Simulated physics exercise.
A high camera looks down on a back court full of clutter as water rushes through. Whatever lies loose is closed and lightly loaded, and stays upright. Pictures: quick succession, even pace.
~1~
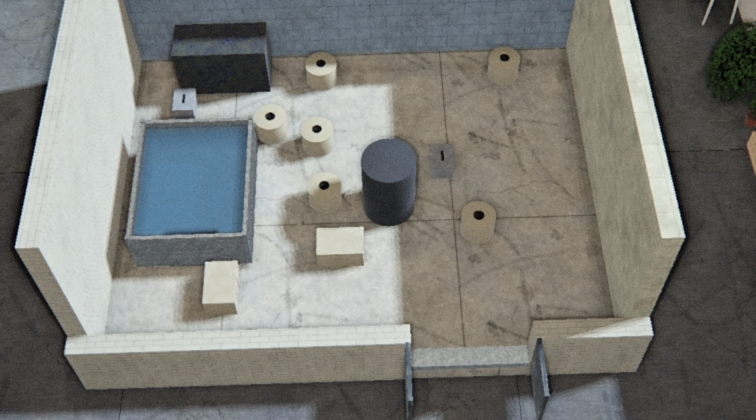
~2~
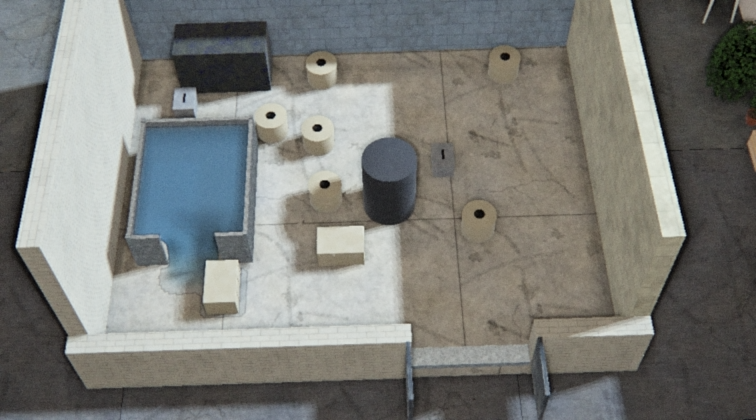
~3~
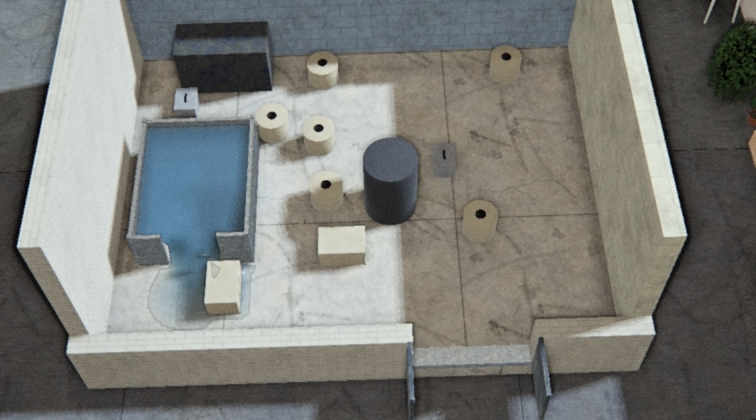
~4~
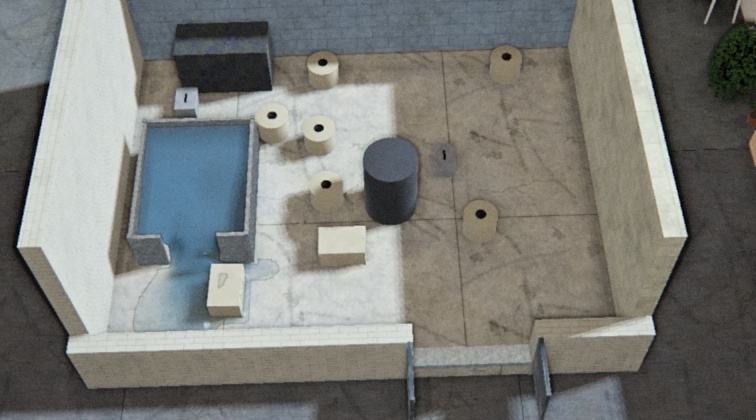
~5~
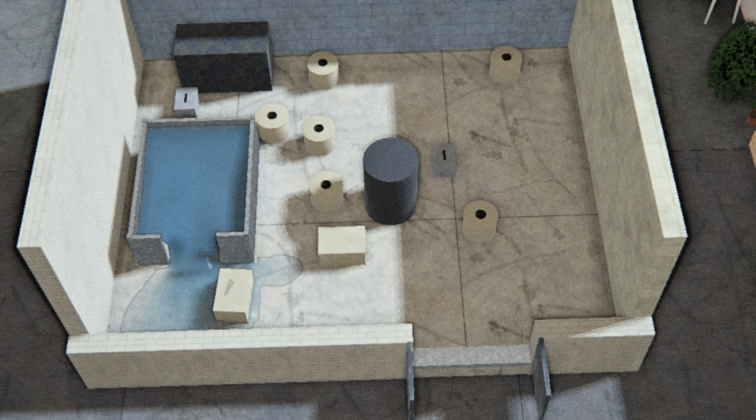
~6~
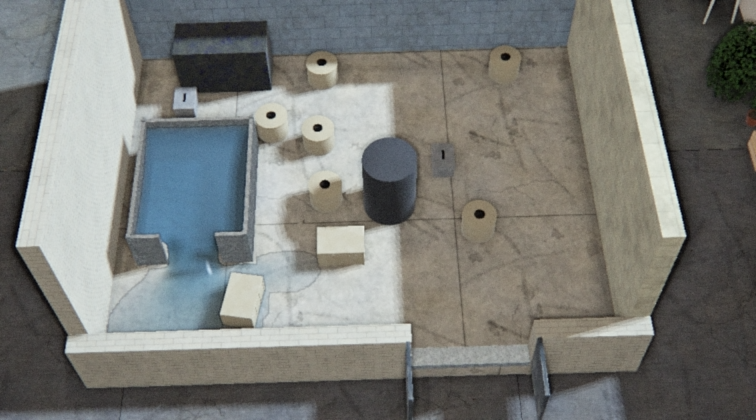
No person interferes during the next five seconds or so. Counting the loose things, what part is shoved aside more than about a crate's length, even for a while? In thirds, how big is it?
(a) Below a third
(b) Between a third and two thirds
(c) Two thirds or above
Below a third (a).
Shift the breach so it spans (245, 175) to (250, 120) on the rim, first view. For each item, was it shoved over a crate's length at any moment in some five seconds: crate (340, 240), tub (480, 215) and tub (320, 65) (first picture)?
In turn: Less than that, never so far, short of that.
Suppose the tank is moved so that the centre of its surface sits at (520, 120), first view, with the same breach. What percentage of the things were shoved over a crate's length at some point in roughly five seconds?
That comes out at some 0 %.
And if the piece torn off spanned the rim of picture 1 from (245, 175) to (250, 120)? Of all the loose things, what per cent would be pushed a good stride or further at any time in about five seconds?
About 50 per cent.
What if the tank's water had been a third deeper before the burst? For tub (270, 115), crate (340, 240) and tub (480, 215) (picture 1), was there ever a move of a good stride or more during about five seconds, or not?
Fell short, fell short, went the distance.
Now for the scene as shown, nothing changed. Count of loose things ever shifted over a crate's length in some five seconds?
You get 1.
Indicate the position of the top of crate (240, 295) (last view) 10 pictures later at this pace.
It should end up around (341, 278).
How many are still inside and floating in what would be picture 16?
My count is 0.
A moment on, 1 of 10 are well off their spots; 0 afloat.
Next, 1 of 10 are well off their spots; 0 afloat.
Later, 1 of 10 are well off their spots; 0 afloat.
In the end, 1 of 10 are well off their spots, and 1 have been at some point; 0 afloat.
